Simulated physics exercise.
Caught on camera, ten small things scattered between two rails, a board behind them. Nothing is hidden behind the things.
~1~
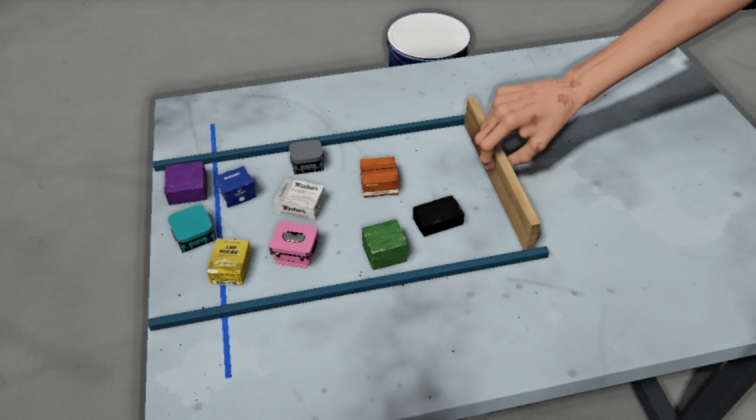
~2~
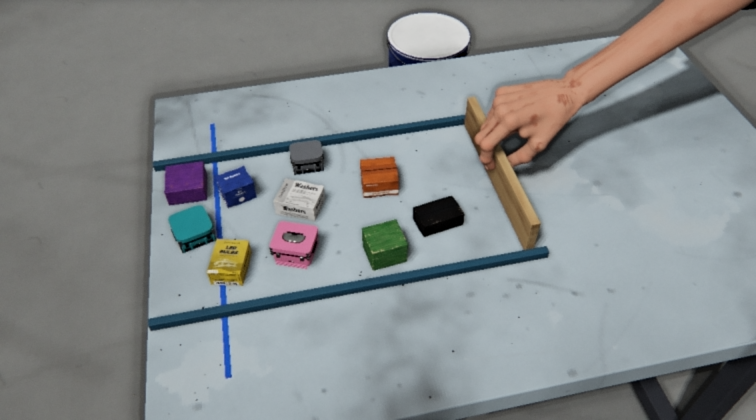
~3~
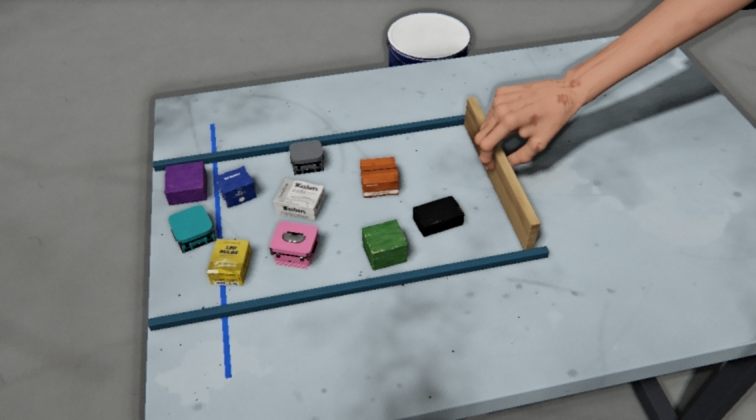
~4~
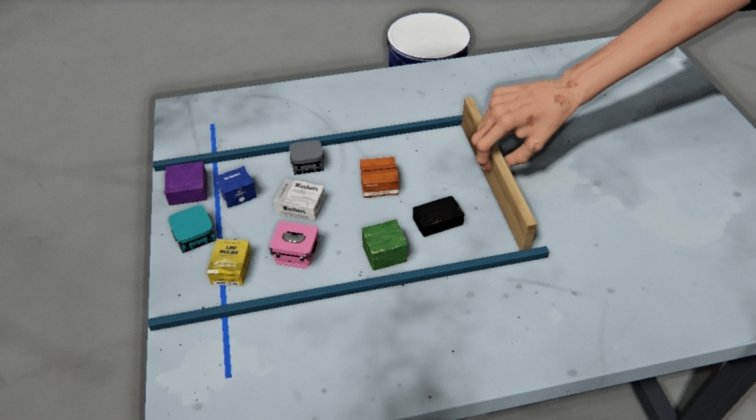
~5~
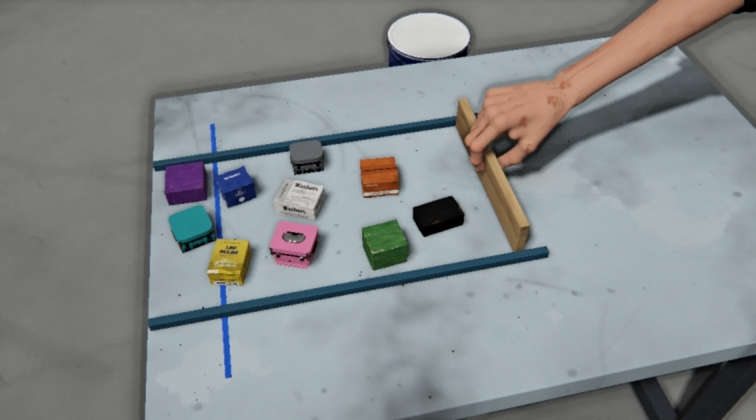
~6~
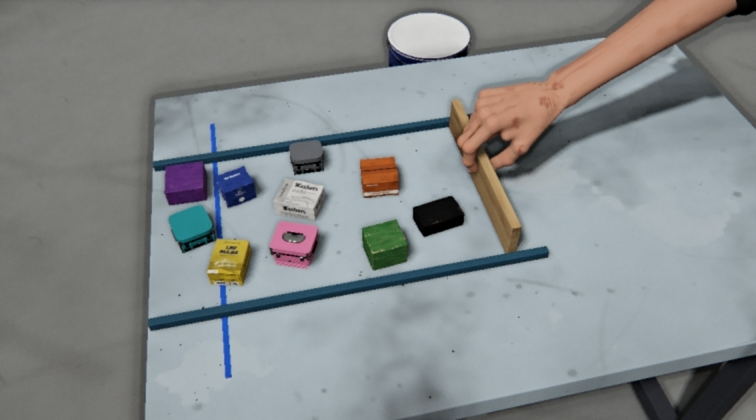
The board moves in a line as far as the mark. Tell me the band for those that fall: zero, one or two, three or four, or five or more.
As it turns out, the number that fall off is three or four.
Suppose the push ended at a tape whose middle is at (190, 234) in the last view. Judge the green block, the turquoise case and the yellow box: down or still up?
The green block remains up, the turquoise case goes over, the yellow box goes over.
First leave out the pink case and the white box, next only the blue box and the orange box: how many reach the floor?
0 in the first case, 1 in the second.
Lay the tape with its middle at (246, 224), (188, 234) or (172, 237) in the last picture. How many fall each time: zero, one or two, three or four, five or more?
In that order: Just one or two; 5 or more; five or more.
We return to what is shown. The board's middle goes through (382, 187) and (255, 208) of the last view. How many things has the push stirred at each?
At the one place 3, at the other 10.
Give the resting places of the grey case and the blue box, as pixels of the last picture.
The grey case stops around (199, 175); the blue box around (165, 195).
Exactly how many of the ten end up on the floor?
In all, 3 of them.
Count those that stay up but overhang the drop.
3 of them.
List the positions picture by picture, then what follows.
Purple block (186, 183); turquoise case (192, 229); yellow box (230, 262); board (498, 169); tape (219, 229), in the first picture.
Turquoise case (192, 229); green block (385, 245), in the second picture.
Yellow box (230, 262); grey case (307, 158), in the third picture.
Purple block (186, 183); blue box (236, 187), in the fourth picture.
Turquoise case (192, 229); pink case (295, 245), in the fifth picture.
Purple block (186, 183); turquoise case (192, 229); yellow box (230, 262); board (481, 171); tape (219, 229), in the sixth picture.
Soon after, none off yet; purple block at rest near (186, 183); turquoise case at rest near (192, 229); yellow box at rest near (230, 262).
In the end, the number that fall off is three or four; gone, yellow box, turquoise case and purple block.
